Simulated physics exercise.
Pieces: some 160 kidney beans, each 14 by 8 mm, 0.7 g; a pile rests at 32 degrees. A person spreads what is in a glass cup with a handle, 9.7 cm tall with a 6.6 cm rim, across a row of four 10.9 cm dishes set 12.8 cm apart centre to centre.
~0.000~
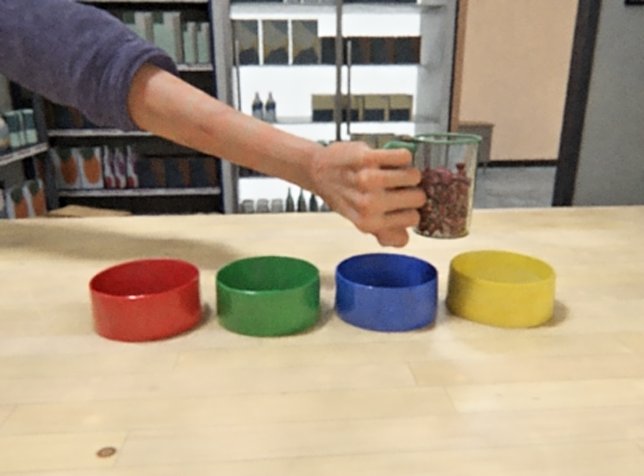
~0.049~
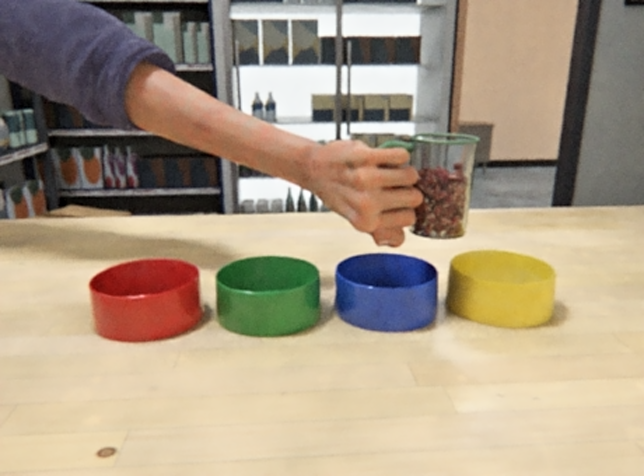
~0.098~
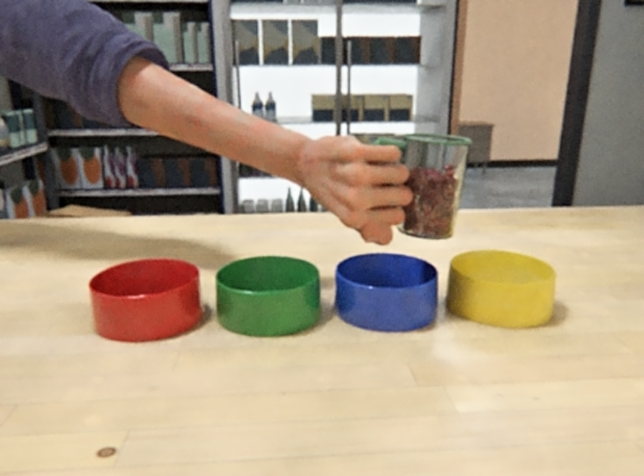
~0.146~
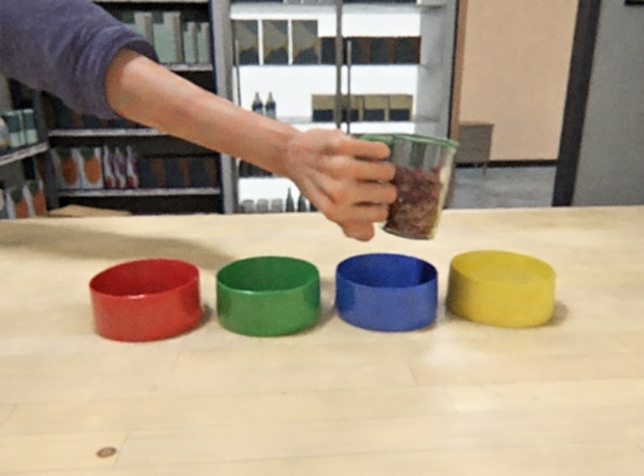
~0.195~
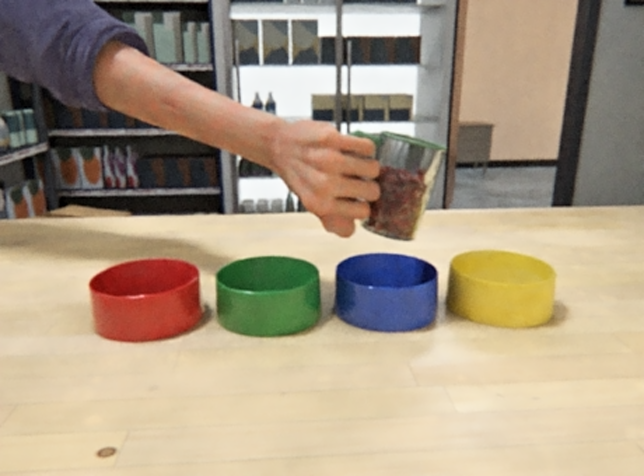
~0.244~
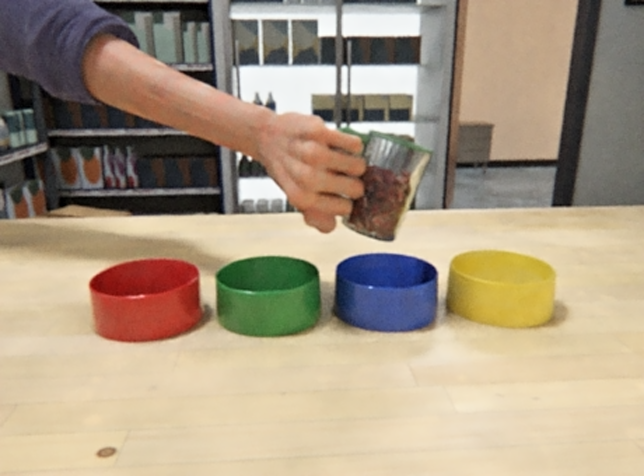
In a room with stocked shelves along the back wall, a pale wooden table is seen from the front and slightly above by a still camera. Four round dishes, red, green, blue and yellow from left to right, stand in a row beneath a hand holding a clear cup of dark red beans. The arm, in a purplish-blue sleeve, moves the cup a short way left, tilting it gradually rightward.
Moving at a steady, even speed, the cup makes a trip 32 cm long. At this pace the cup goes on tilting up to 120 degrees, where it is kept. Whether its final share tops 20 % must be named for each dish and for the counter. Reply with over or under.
Red over, blue under, green under, yellow under, counter over.
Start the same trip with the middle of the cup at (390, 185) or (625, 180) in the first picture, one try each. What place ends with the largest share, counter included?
Largest amount - try one: Red, try two: Blue.
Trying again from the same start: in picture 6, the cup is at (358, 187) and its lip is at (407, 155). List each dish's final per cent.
Dish by dish: Red 60 per cent, blue 0 per cent, green 0 per cent, yellow 0 per cent.
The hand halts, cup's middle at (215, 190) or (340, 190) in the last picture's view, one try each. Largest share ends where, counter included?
I'd expect green to win the first try and blue the second.
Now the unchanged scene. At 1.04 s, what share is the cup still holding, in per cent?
Close to 100 % of the load.
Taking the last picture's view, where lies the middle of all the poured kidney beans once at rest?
Approximately (178, 308) in the last view.
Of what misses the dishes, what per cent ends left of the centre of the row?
The answer is some 100 per cent.
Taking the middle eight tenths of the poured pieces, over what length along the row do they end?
Roughly 10 centimetres.
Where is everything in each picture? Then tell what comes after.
Cup at (444, 186), tilt 0 degrees, lip at (478, 138), moved 0.0 cm; middle of the pieces at (442, 203); yellow dish at (501, 266); blue dish at (386, 270); green dish at (268, 273); red dish at (146, 277), in the first frame.
Cup at (440, 186), tilt 1 degrees, lip at (476, 139), moved 0.3 cm; middle of the pieces at (438, 203), in the second frame.
Cup at (431, 186), tilt 4 degrees, lip at (468, 141), moved 1.4 cm; middle of the pieces at (428, 203), in the third frame.
Cup at (416, 186), tilt 9 degrees, lip at (457, 144), moved 2.9 cm; middle of the pieces at (412, 203), in the fourth frame.
Cup at (400, 187), tilt 14 degrees, lip at (444, 148), moved 4.6 cm; middle of the pieces at (395, 203), in the fifth frame.
Cup at (384, 187), tilt 19 degrees, lip at (431, 152), moved 6.2 cm; middle of the pieces at (377, 203); yellow dish at (501, 266); blue dish at (386, 270); green dish at (268, 273); red dish at (146, 277). The cup turns about 100 degrees a second and travels 34 cm a second, in the sixth frame.
Then, at 0.72 s, tilt 67 degrees; cup holds 100 %.
After 1.04 s, tilt 99 degrees; cup holds 100 %.
Then, at 1.46 s, tilt 120 degrees; cup holds 25 %, red 50 %.
By 2.9 s all is still; red 60 %, blue 0 %, green 5 %, yellow 0 %, counter 35 %.
